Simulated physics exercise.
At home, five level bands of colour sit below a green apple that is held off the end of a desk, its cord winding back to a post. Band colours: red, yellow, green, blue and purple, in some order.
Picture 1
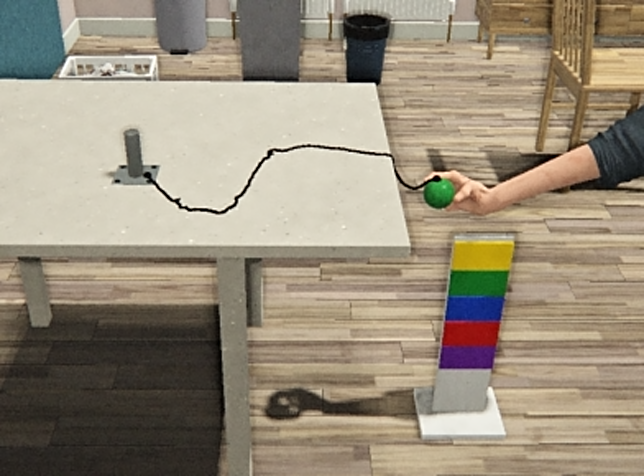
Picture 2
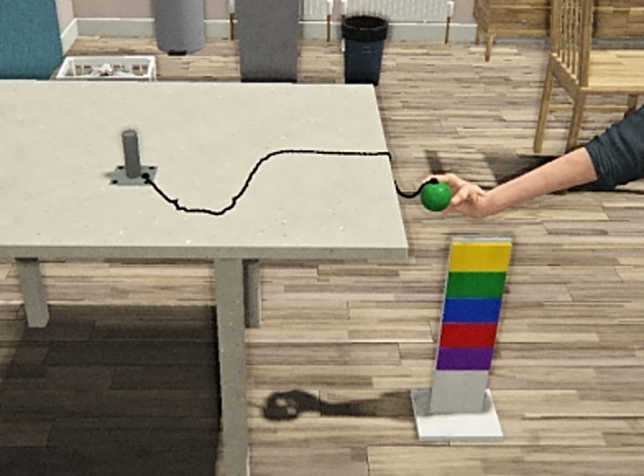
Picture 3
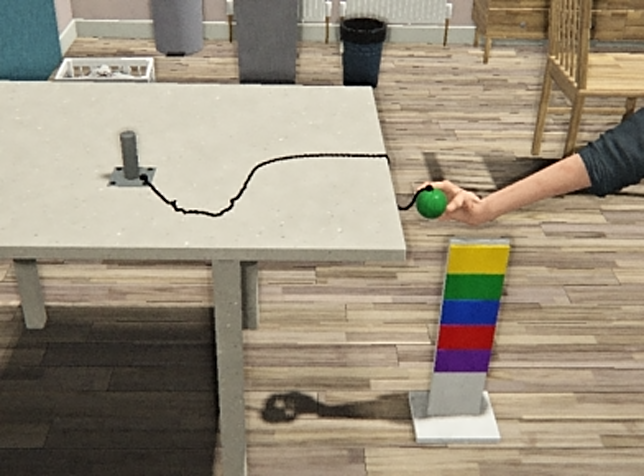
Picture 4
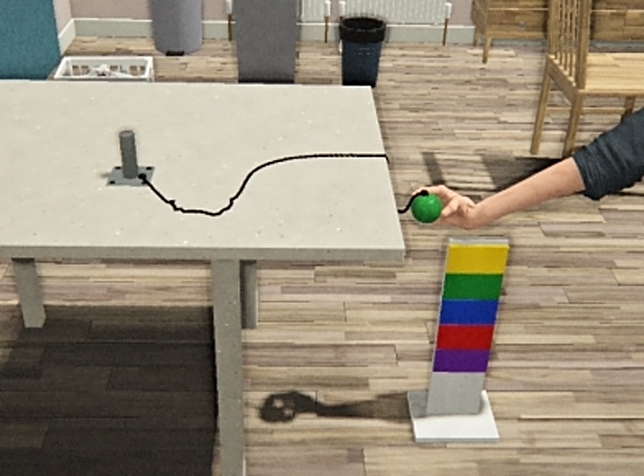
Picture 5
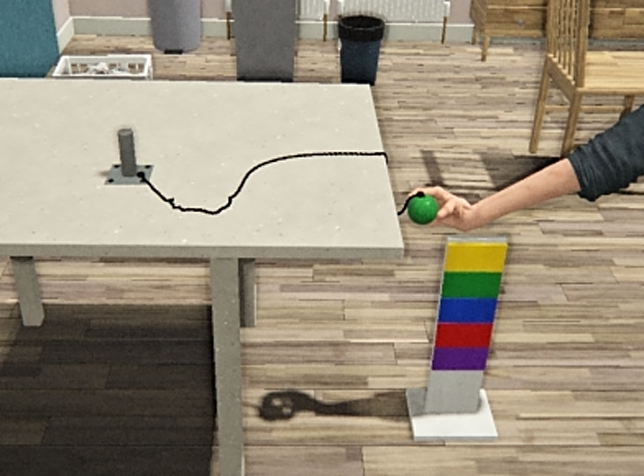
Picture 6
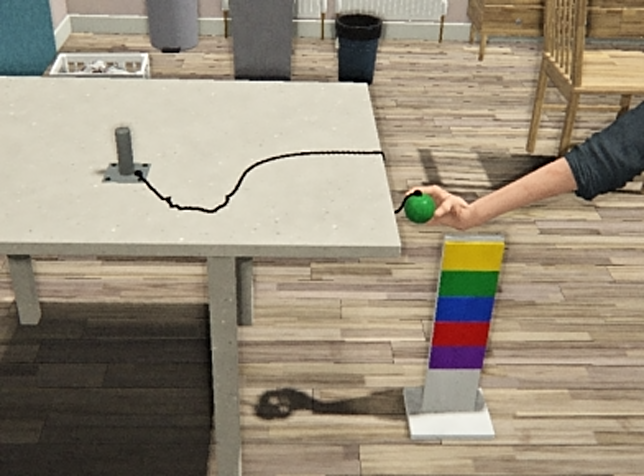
In a room with a wooden floor, a hand holds a green ball on a black cord just off a table's right edge, above a stand of coloured bands, and shifts it slightly left and down while the cord moves a little.
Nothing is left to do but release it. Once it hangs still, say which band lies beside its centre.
It is the purple band.
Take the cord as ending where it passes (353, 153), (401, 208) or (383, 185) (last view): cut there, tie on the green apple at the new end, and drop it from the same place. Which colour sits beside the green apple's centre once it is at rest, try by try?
Yellow; red; blue.
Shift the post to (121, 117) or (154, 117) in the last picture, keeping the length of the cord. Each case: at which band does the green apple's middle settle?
For the first try, red; for the second, purple.
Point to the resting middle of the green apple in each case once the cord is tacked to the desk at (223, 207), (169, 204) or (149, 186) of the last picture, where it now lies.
Taking the tries in turn: (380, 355), (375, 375) and (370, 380).
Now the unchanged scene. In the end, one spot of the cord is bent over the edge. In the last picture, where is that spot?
That spot is roughly at (267, 161).
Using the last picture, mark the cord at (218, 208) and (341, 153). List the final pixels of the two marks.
Result - first point (278, 179), second point (380, 261).
Soon after, apple near (343, 399); level with purple.
Then, apple near (385, 373); level with purple.
At rest, apple near (366, 388); level with purple. At purple.
